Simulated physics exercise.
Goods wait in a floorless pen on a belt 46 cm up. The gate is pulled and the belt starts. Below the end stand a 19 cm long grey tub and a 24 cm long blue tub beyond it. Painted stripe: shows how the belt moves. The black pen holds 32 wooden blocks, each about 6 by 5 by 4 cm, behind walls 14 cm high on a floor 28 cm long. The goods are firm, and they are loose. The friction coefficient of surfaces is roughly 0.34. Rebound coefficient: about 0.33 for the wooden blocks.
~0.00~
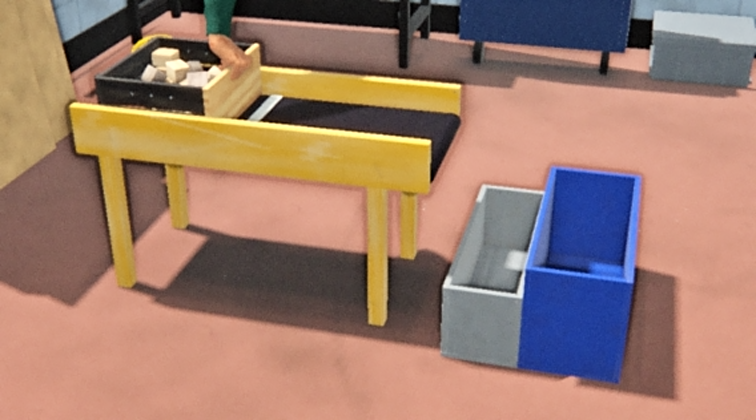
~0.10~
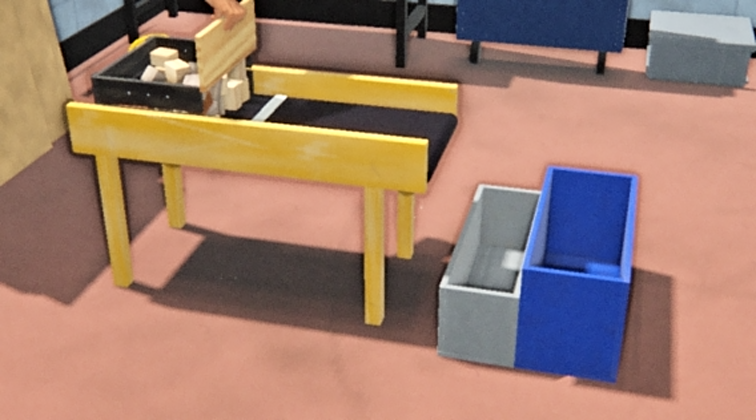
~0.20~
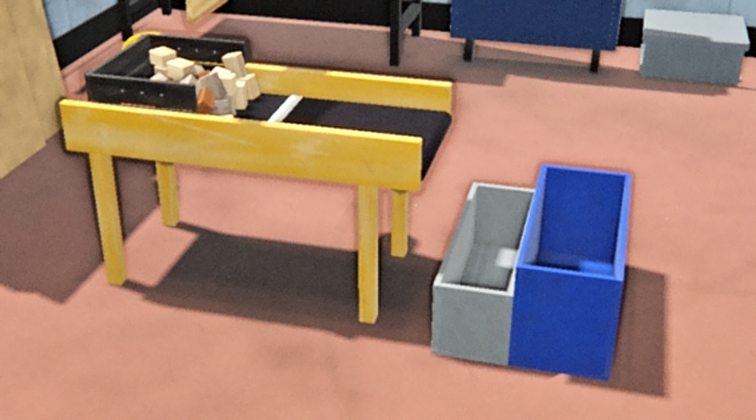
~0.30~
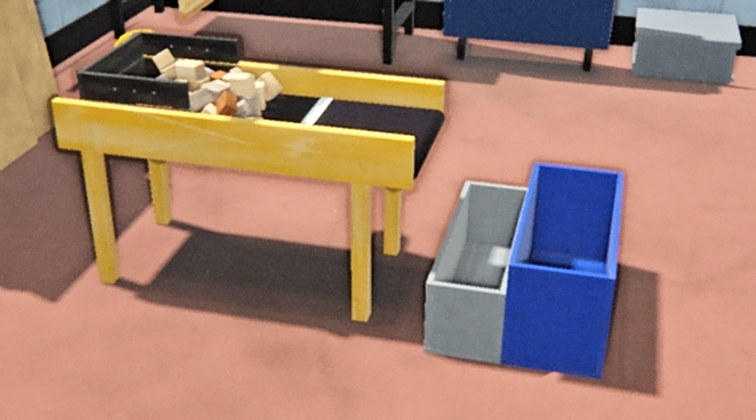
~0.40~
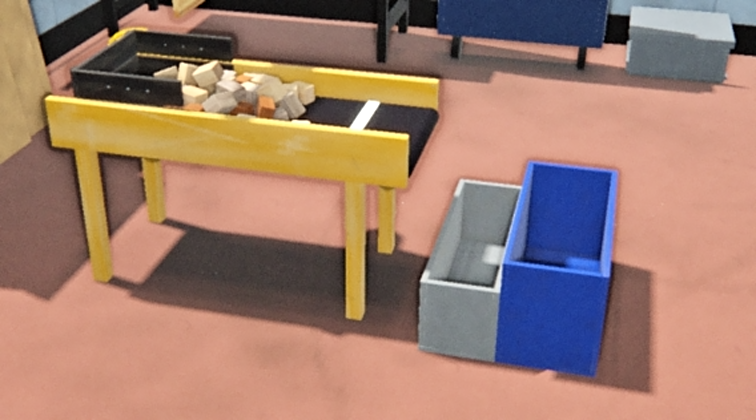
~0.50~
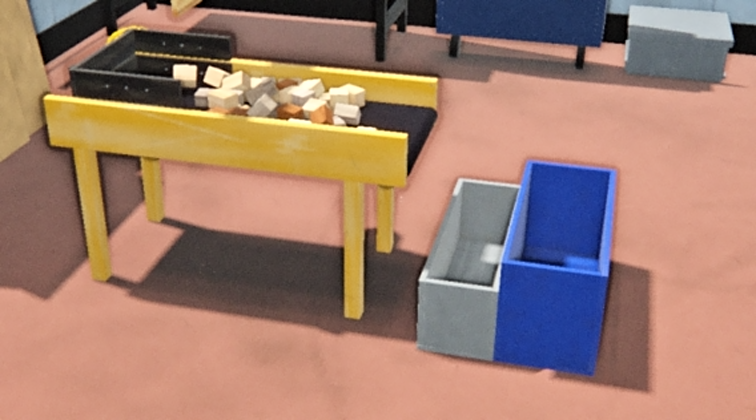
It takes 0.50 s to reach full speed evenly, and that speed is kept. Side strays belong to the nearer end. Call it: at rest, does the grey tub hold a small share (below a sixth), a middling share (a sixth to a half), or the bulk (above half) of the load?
A small share.
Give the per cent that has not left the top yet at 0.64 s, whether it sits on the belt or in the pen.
About 80 per cent.
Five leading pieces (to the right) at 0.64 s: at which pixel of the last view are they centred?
(450, 129).
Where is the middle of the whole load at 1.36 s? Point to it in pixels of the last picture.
(555, 295).
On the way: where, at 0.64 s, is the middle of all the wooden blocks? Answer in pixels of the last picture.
Look near pixel (362, 116).
After 0.64 s, 1 still in the black pen, 25 on the belt and 6 in the air.
After 0.81 s, 3 in the blue tub, 5 on the belt and 24 in the air.
After 1.05 s, 29 in the blue tub and 3 in the air.
Outcome (at 1.36 s), 31 in the blue tub and 1 on the ground beyond the blue tub. Asked share, 0 of 32, 0 per cent.
